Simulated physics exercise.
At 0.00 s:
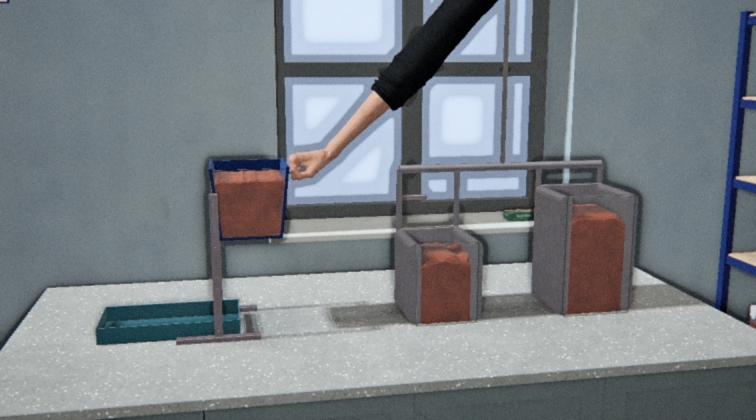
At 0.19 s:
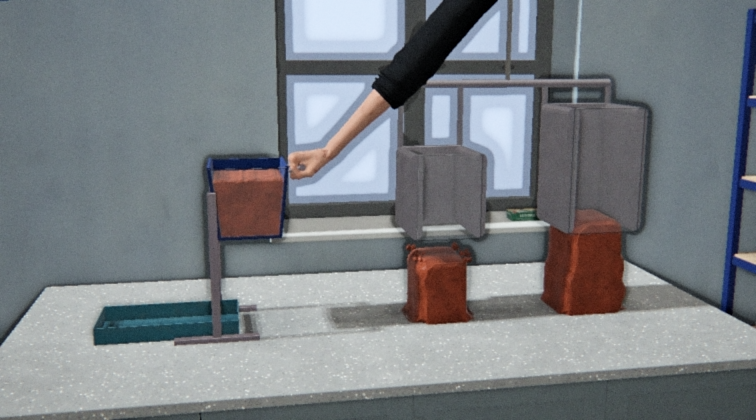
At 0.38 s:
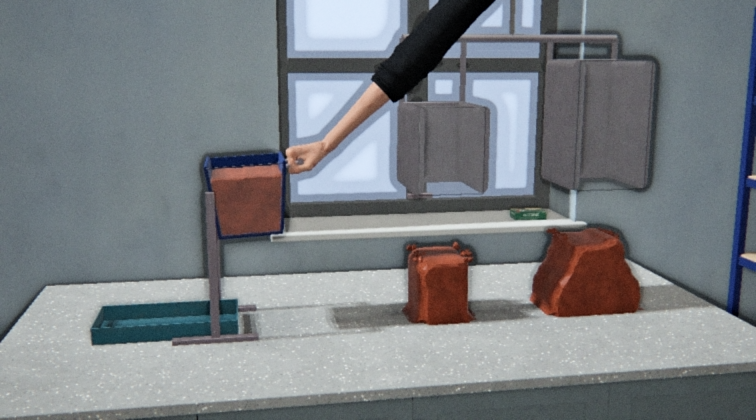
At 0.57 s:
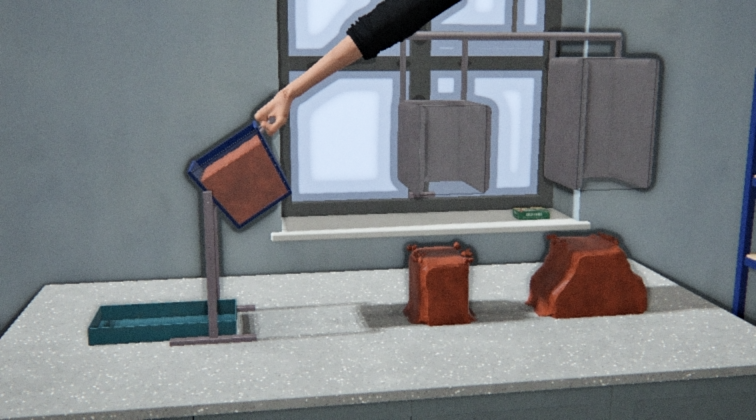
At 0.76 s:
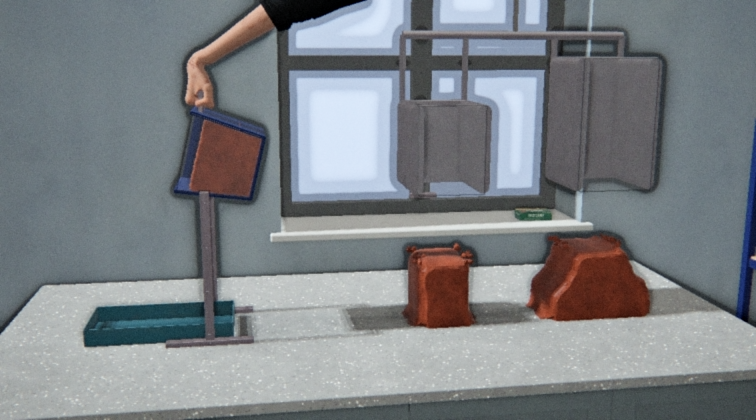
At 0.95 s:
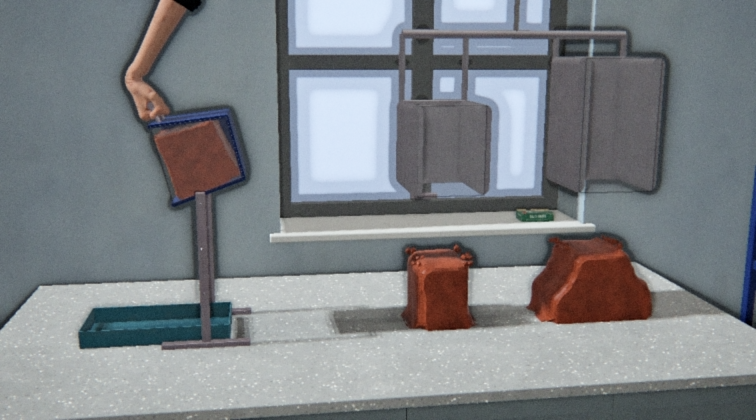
A blue tub of red clay tips leftward on a stand atop a speckled pale worktop, seen from the front and slightly above in a grey-walled room. A teal tray sits below it at left, with two red clay blocks to the right before a window. Grey casings lift off the blocks, the right one slumping wider, then a dark-sleeved arm swings the tub over, clay still inside, as the view barely shifts.
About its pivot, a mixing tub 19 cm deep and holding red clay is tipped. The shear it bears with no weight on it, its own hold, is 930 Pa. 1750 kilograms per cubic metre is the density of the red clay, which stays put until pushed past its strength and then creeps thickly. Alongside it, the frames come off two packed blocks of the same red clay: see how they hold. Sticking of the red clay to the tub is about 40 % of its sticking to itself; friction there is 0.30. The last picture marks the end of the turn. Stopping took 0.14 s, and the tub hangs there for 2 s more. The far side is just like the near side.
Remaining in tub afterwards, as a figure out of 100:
Near 0 %.
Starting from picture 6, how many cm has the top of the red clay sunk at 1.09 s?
Roughly 3 cm.
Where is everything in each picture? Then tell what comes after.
The first picture shows handle-side rim at (286, 168), tilt 0 degrees; highest point of the red clay at (276, 180); test blocks 20 cm, 32 cm high (left to right).
The second picture shows handle-side rim at (285, 167), tilt 0 degrees; highest point of the red clay at (275, 180); test blocks 20 cm, 30 cm high (left to right).
The third picture shows handle-side rim at (283, 162), tilt 3 degrees; highest point of the red clay at (275, 176); test blocks 20 cm, 24 cm high (left to right).
The fourth picture shows handle-side rim at (254, 130), tilt 33 degrees; highest point of the red clay at (257, 144); test blocks 20 cm, 22 cm high (left to right).
The fifth picture shows handle-side rim at (191, 115), tilt 76 degrees; highest point of the red clay at (204, 122); test blocks 20 cm, 22 cm high (left to right).
The sixth picture shows handle-side rim at (150, 129), tilt 103 degrees; highest point of the red clay at (208, 123); test blocks 20 cm, 22 cm high (left to right).
By 1.09 s, the tub is at 104 degrees and holds 80 %.
By 1.26 s, the tub is at 104 degrees and holds 34 %.
By 1.43 s, the tub is at 104 degrees and holds 13 %.
By 1.60 s, the tub is at 104 degrees and holds 0 %.
By 2.95 s, at the end, the tub is at 104 degrees and holds 0 %.
